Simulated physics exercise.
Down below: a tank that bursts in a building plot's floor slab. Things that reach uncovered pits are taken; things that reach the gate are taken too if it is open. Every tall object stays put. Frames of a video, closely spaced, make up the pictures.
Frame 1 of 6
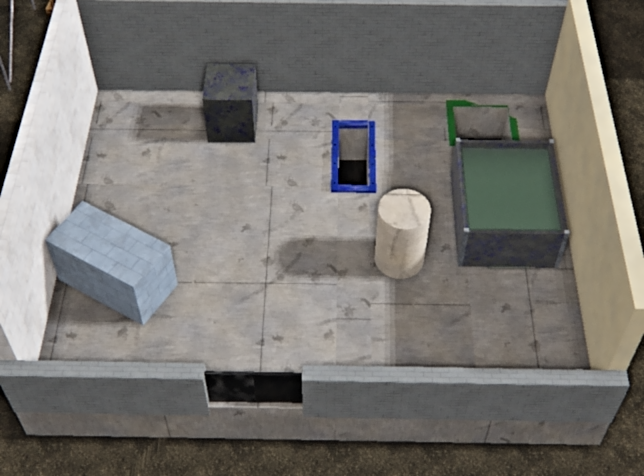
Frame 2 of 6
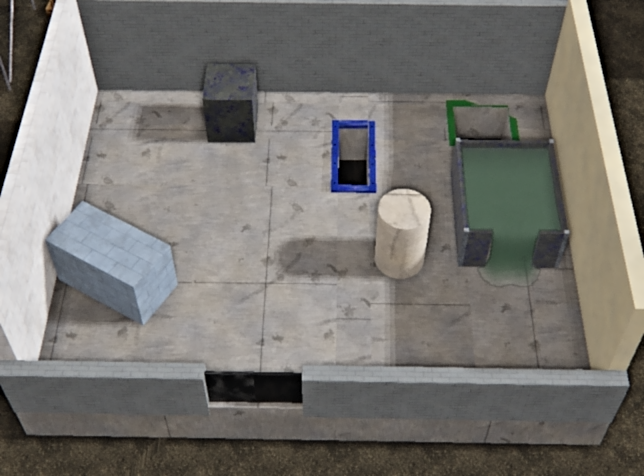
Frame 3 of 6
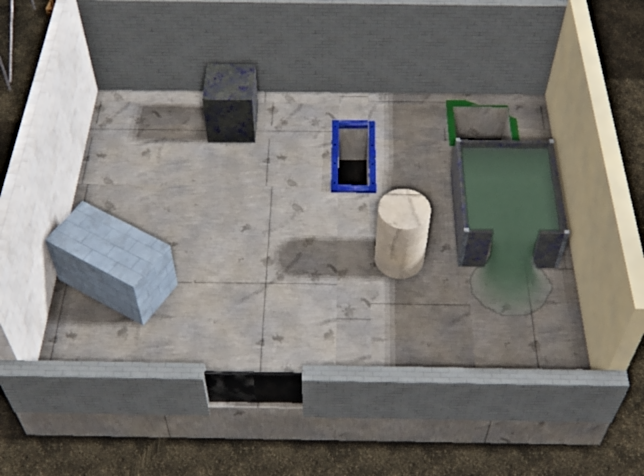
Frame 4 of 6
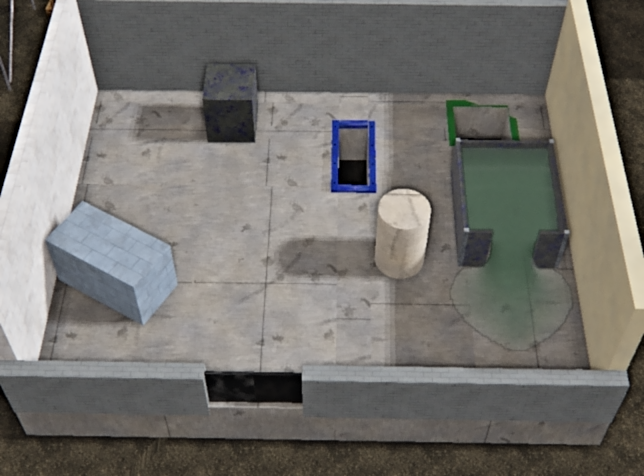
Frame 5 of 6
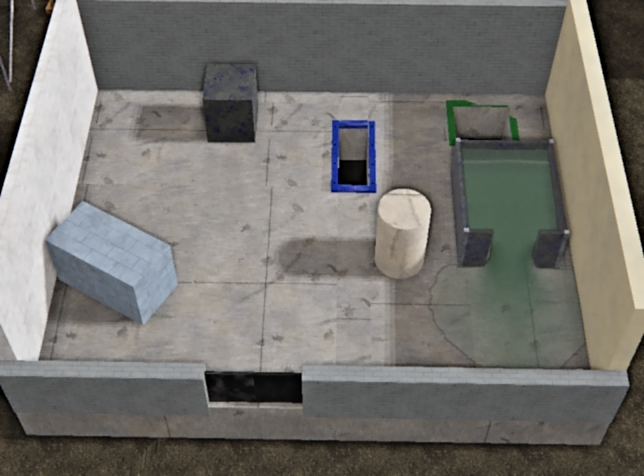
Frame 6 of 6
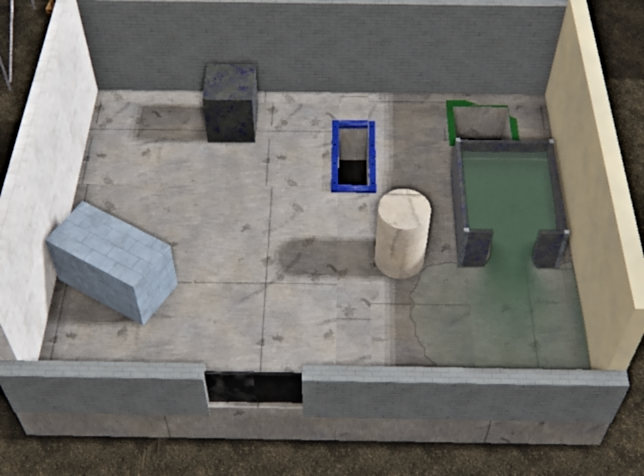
In this clip, a tank of green water in a walled plot opens at its front side, and the water pours onto the grey floor slab, spreading toward the near wall and left toward the pale cylinder.
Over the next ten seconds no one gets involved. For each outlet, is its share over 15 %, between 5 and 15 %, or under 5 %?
Shares: The gate under 5 %; the blue pit under 5 %; the green pit under 5 %.
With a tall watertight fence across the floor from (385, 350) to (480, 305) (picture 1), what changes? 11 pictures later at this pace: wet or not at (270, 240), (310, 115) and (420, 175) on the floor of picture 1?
The first location is not reached, the second is not reached, and the third is not reached.
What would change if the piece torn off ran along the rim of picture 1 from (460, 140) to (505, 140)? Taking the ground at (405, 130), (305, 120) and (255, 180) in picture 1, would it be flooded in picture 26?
So the first one is drenched, the next drenched, and the last drenched.
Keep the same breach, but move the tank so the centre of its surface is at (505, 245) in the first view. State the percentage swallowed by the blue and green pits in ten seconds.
Shares - blue: 0 in a hundred, green: 15 in a hundred.
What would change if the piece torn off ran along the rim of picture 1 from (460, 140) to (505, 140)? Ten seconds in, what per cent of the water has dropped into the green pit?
Roughly 60 per cent goes to the green pit.
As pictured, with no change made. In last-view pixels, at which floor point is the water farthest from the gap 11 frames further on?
Farthest reach: About (200, 391).
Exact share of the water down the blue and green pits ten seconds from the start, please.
About 0 %, then about 2 %.
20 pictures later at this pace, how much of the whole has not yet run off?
I reckon around 100 in a hundred.
A moment on, water covers 15 % of the floor; the gate 0 %, the blue pit 0 %, the green pit 0 %.
Next, water covers 20 % of the floor; the gate 0 %, the blue pit 0 %, the green pit 0 %.
Then, water covers 40 % of the floor; the gate 0 %, the blue pit 0 %, the green pit 0 %.
Later, water covers 60 % of the floor; the gate 0 %, the blue pit 0 %, the green pit 0 %.
In the end, water covers 70 % of the floor; the gate 0 %, the blue pit 0 %, the green pit 3 %.
